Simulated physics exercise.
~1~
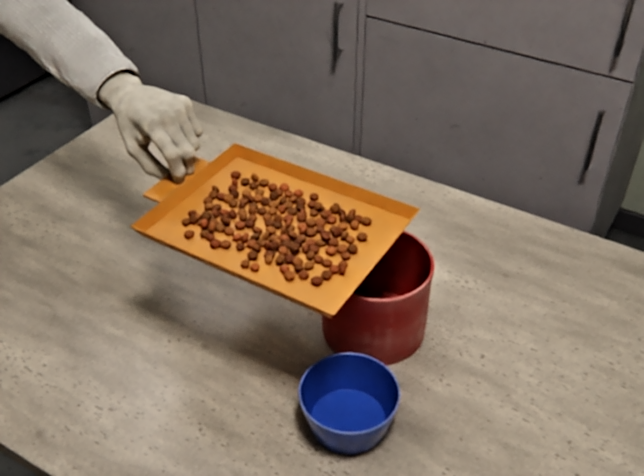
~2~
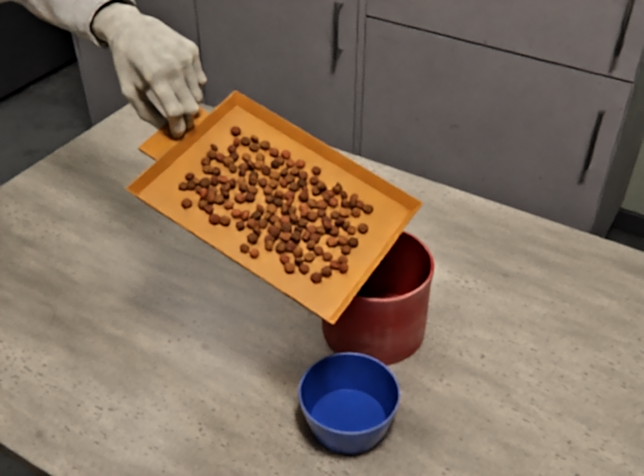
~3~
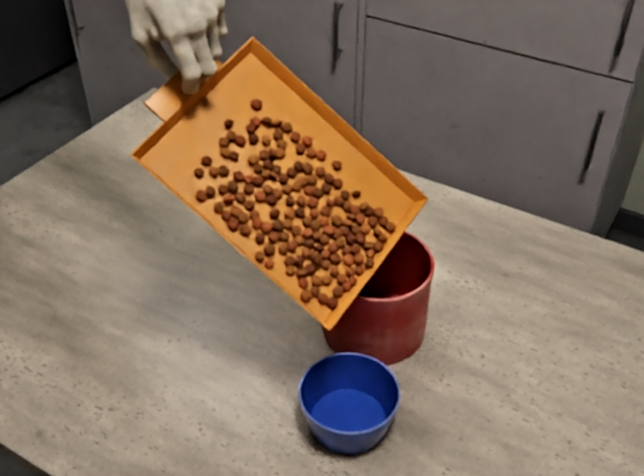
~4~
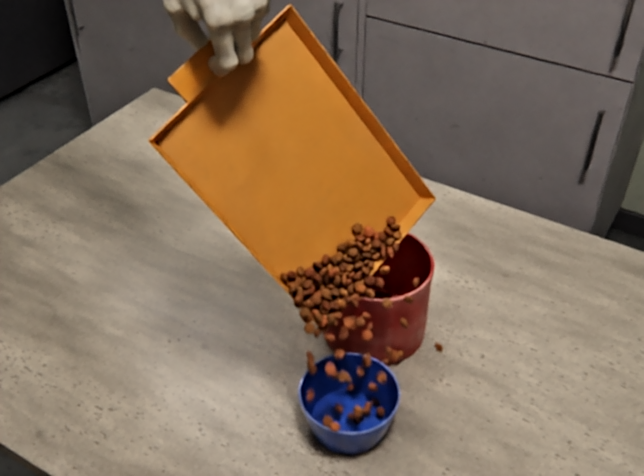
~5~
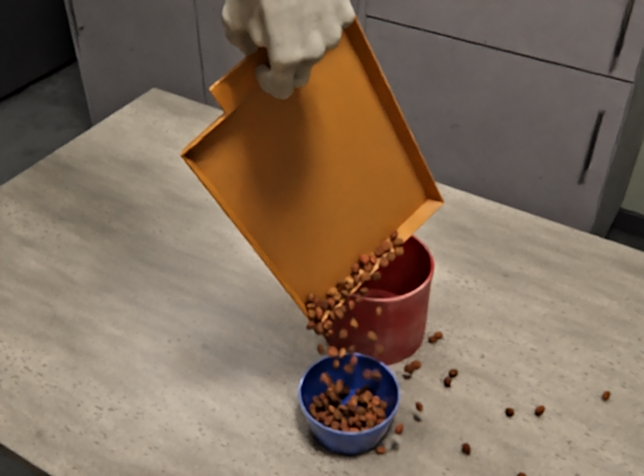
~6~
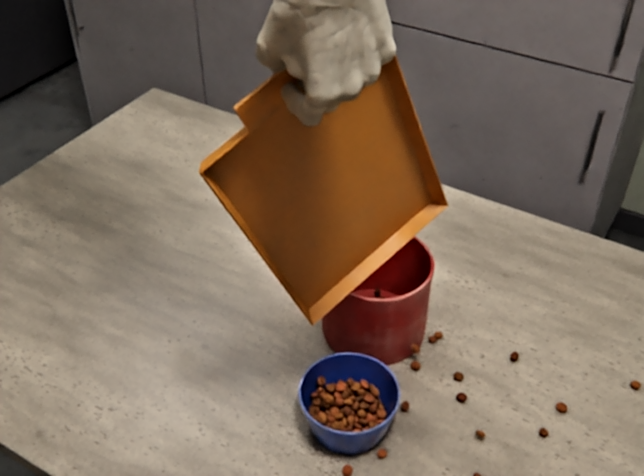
On a pale countertop, a pale hand tips kibble from an orange tray, mostly filling a blue bowl, some scattering around it.
